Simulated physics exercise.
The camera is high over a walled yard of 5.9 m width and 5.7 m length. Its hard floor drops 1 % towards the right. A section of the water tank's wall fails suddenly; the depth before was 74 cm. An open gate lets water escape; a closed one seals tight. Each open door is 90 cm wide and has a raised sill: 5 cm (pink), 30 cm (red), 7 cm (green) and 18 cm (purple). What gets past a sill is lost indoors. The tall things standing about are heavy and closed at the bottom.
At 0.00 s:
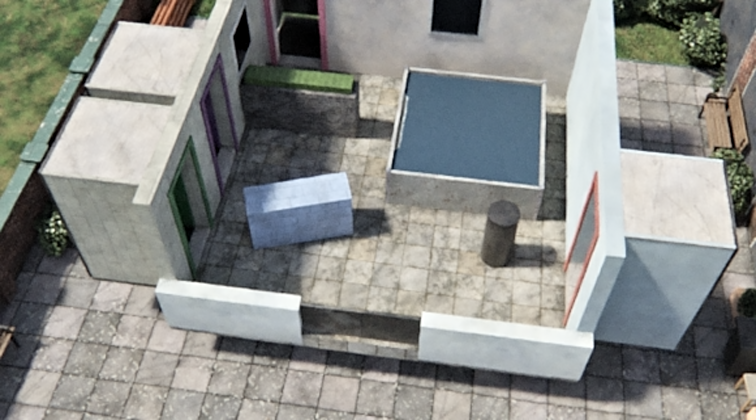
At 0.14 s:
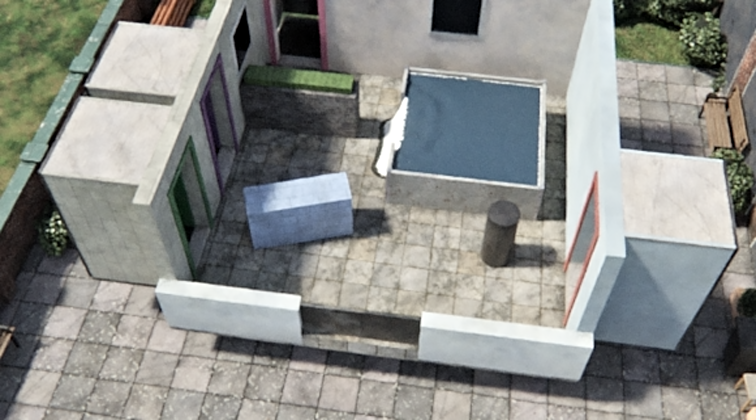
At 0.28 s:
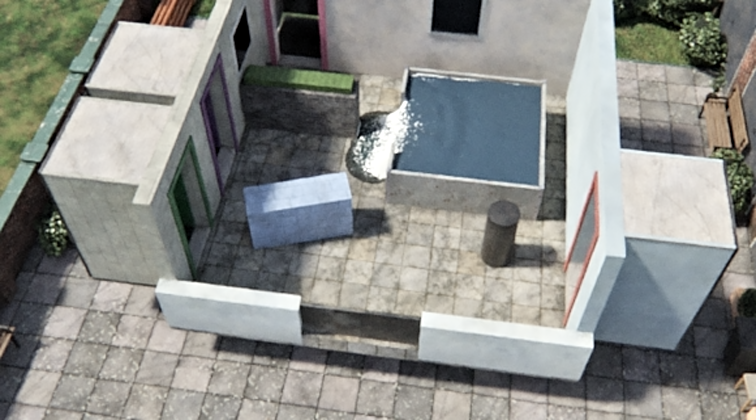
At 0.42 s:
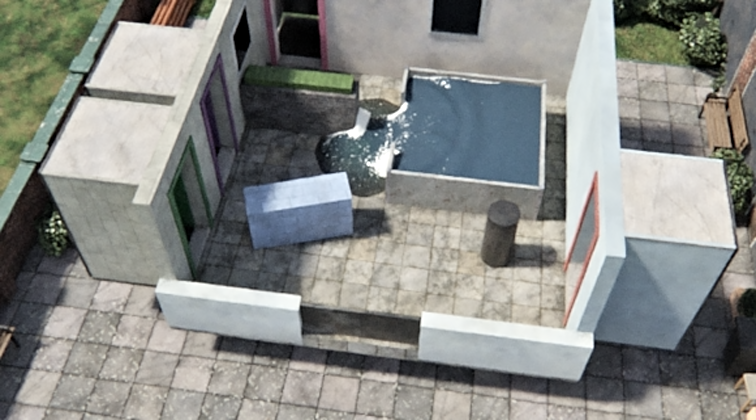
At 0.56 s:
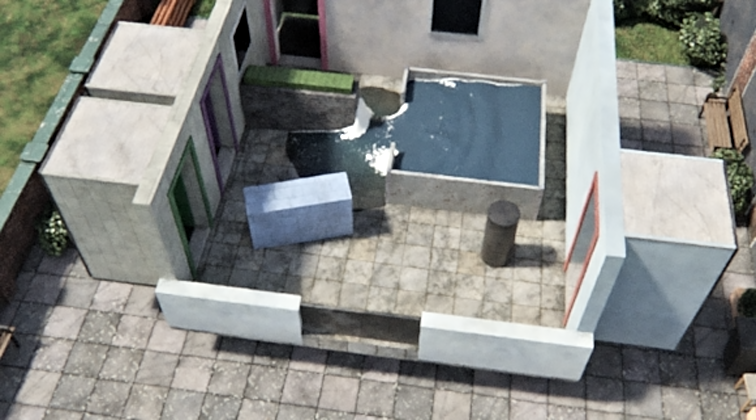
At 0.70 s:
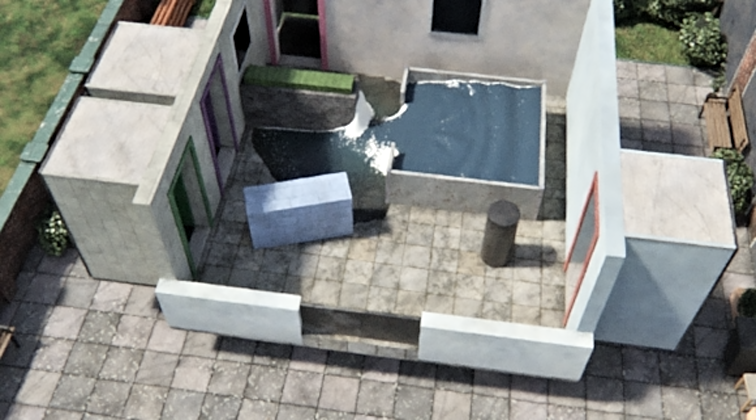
The video shows a walled yard with a still, raised water tank, seen from above; water suddenly bursts from its left side, foams onto the paved floor, and spreads left behind a pale blue block as ripples cross the tank.
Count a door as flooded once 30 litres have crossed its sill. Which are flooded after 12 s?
Within that time: At the pink door it passes the limit; at the red door it keeps below the limit; at the green door it goes over the limit; at the purple door it passes the limit.
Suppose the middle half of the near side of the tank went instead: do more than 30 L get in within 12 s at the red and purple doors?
Then: Red under, purple below.
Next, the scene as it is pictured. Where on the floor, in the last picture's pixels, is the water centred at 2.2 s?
At about (403, 154).
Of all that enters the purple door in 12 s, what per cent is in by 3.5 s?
Some 75 per cent by then.
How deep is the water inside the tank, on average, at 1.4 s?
Some 55 cm.
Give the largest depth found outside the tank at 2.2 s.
About 50 cm.
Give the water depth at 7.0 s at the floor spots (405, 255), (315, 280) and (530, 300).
Roughly 4, 5 and 12 cm, in turn.
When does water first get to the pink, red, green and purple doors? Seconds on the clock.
Pink 0.9 s, red 5.0 s, green 1.6 s, purple 0.9 s.
After 1.4 s water covers 35 % of the floor and is deepest (56 cm) near (362, 137); pink door 8 cm at the sill, 2 L in, red door not reached, green door not reached, purple door 33 cm at the sill, 13 L in.
After 2.2 s water covers 45 % of the floor and is deepest (50 cm) near (362, 137); pink door 10 cm at the sill, 10 L in, red door not reached, green door 14 cm at the sill, 7 L in, purple door 33 cm at the sill, 72 L in.
After 3.5 s water covers 60 % of the floor and is deepest (32 cm) near (362, 137); pink door 14 cm at the sill, 43 L in, red door not reached, green door 14 cm at the sill, 38 L in, purple door 27 cm at the sill, 161 L in.
After 7.0 s water covers 95 % of the floor and is deepest (22 cm) near (362, 137); pink door 12 cm at the sill, 161 L in, red door 18 cm at the sill, 0 L in, green door 9 cm at the sill, 73 L in, purple door 19 cm at the sill, 209 L in.
After 12.0 s water covers 95 % of the floor and is deepest (21 cm) near (559, 152); pink door 10 cm at the sill, 253 L in, red door 16 cm at the sill, 0 L in, green door 6 cm at the sill, 83 L in, purple door 9 cm at the sill, 210 L in.
